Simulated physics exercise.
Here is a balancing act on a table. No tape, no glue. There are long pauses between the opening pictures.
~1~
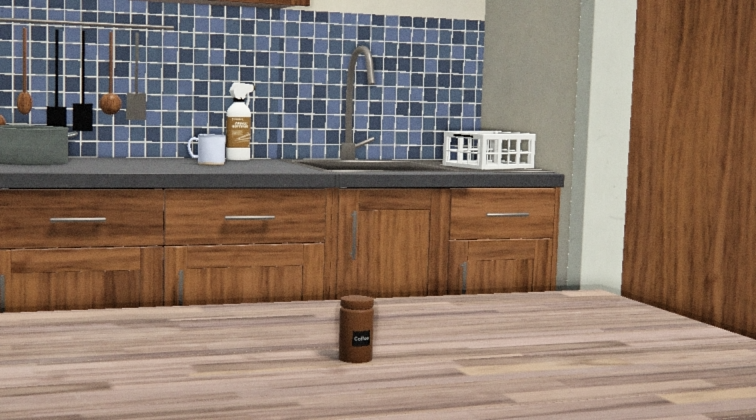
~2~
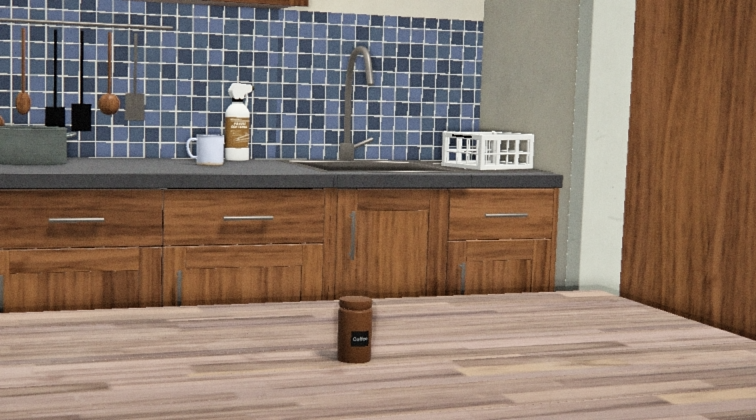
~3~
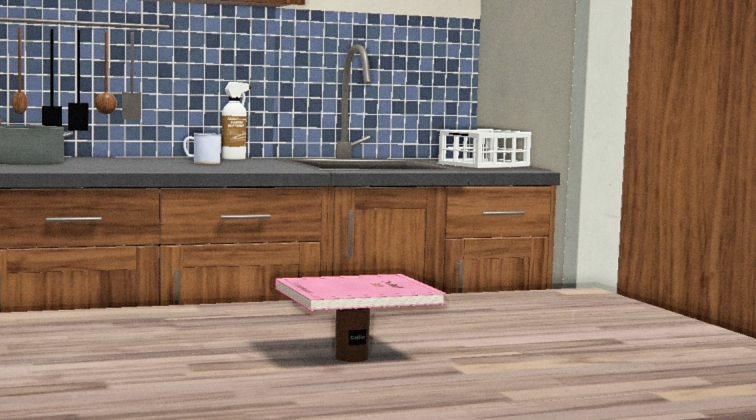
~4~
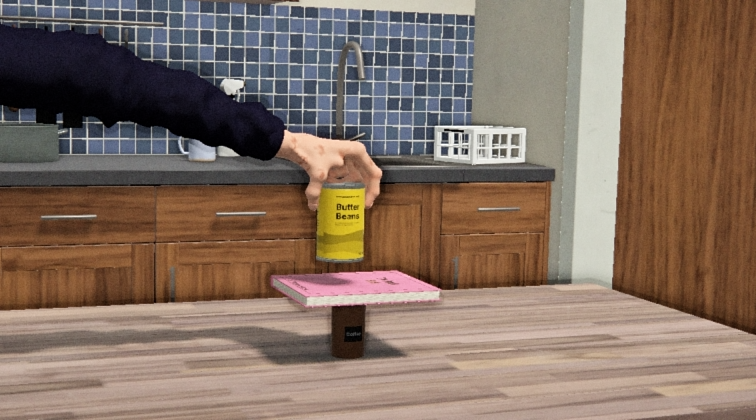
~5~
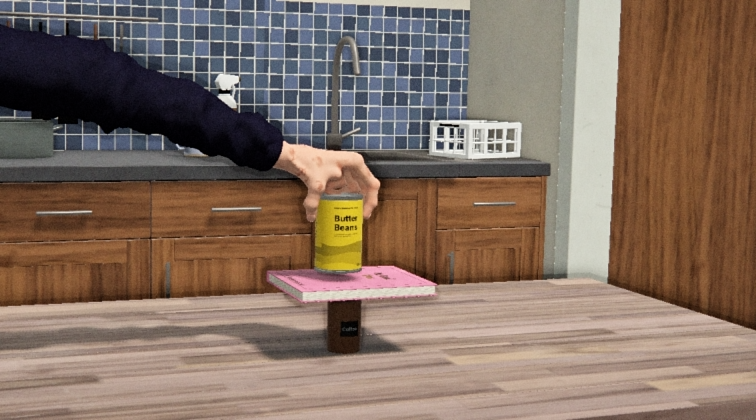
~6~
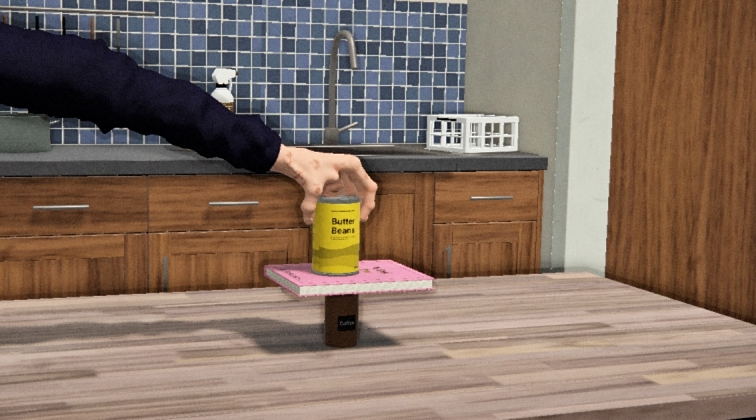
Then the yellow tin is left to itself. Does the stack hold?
Outcome: The stack holds.
Then, 0.20 s on from there, no change.
Then, 0.50 s on from there, yellow tin resting near (336, 236).
In the end, all 3 unmoved. At the end, from the last picture's camera, yellow tin near (336, 236). The stack stays up.
